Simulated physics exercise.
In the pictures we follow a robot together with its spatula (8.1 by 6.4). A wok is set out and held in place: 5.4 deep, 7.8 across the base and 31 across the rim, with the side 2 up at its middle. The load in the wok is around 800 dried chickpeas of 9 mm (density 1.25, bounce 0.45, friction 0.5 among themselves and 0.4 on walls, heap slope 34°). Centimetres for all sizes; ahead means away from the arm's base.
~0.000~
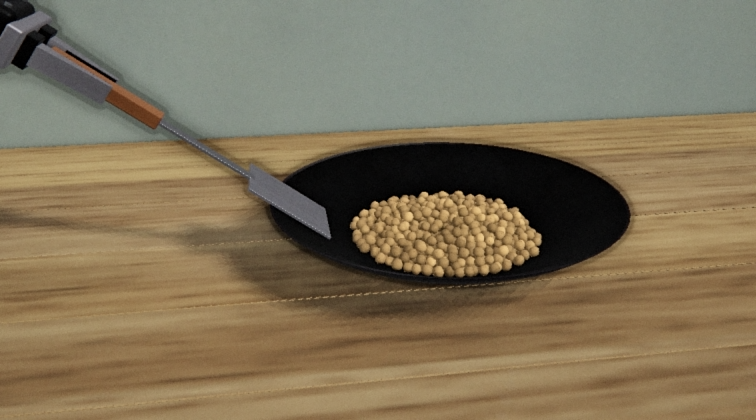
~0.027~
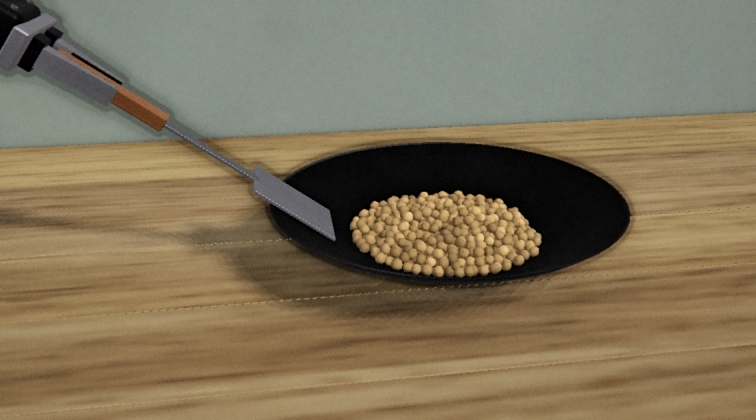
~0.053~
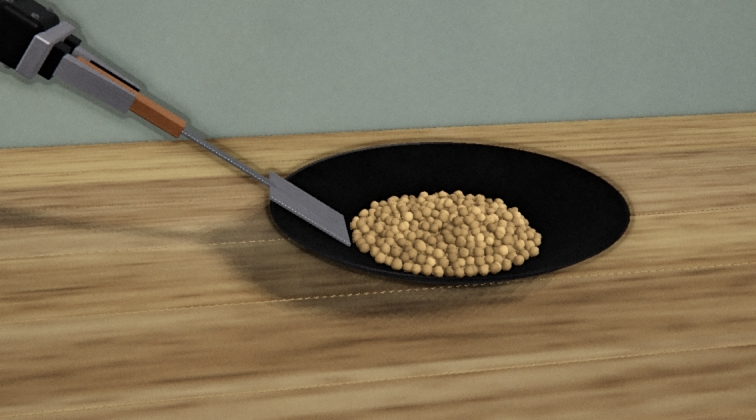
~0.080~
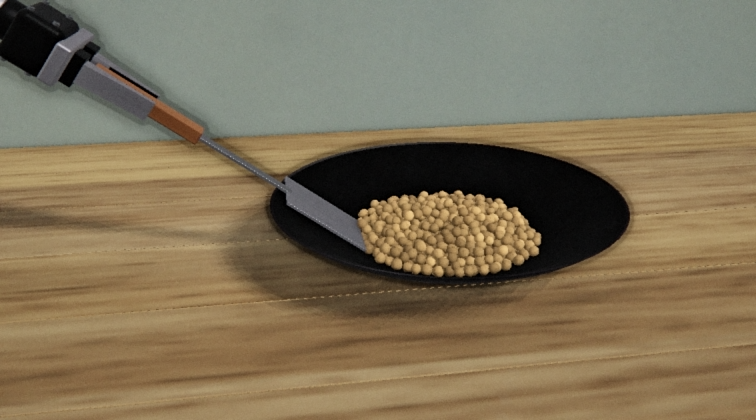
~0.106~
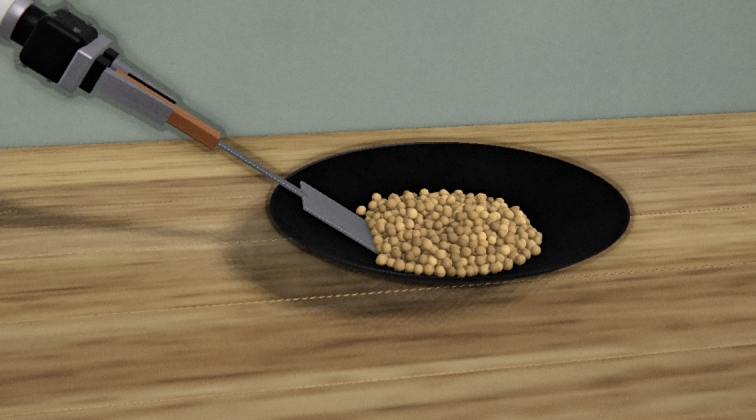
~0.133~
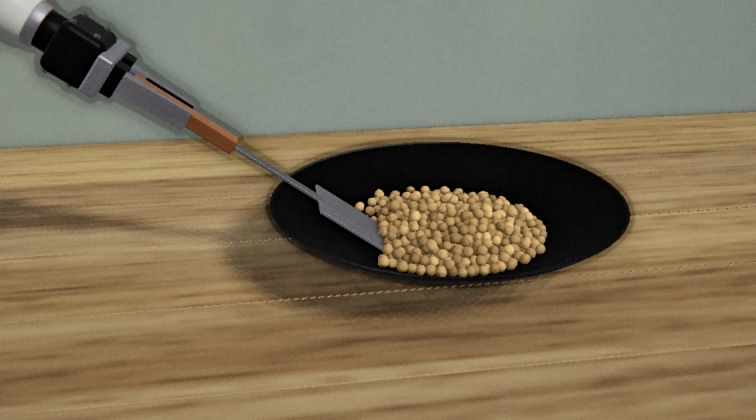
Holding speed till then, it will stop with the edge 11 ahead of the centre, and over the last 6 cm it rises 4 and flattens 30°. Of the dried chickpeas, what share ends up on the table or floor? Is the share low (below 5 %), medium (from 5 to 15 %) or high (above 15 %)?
The share is medium, from 5 to 15 %.
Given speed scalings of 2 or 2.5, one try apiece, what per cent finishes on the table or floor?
I'd say near 30 and then near 30 per cent.
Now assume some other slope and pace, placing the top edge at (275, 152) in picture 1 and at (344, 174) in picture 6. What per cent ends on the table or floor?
Roughly 10 percent ends up there.
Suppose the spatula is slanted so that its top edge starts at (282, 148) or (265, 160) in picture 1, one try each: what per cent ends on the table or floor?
Some 10 and 10 per cent.
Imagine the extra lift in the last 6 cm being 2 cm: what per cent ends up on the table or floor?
I'd reckon around 10 per cent.
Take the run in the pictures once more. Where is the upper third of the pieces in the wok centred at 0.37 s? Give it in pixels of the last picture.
(547, 194).
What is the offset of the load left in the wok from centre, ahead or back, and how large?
About 4.5 centimetres ahead.
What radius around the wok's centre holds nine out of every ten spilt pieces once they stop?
Distance from centre: Approx. 35 cm.
By 0.25 s, sloping 37°, highest piece 5 above the table; 804 in the wok.
By 0.37 s, sloping 27°, highest piece 7 above the table; 804 in the wok.
By 0.63 s, sloping 7°, highest piece 6 above the table; 727 in the wok, 69 on the table or floor, 8 on the blade or in flight.
By 1.68 s, sloping 7°, highest piece 6 above the table; 726 in the wok, 78 on the table or floor.
Final count, 726 in the wok, 78 on the table or floor. That is 10 % on the table or floor.
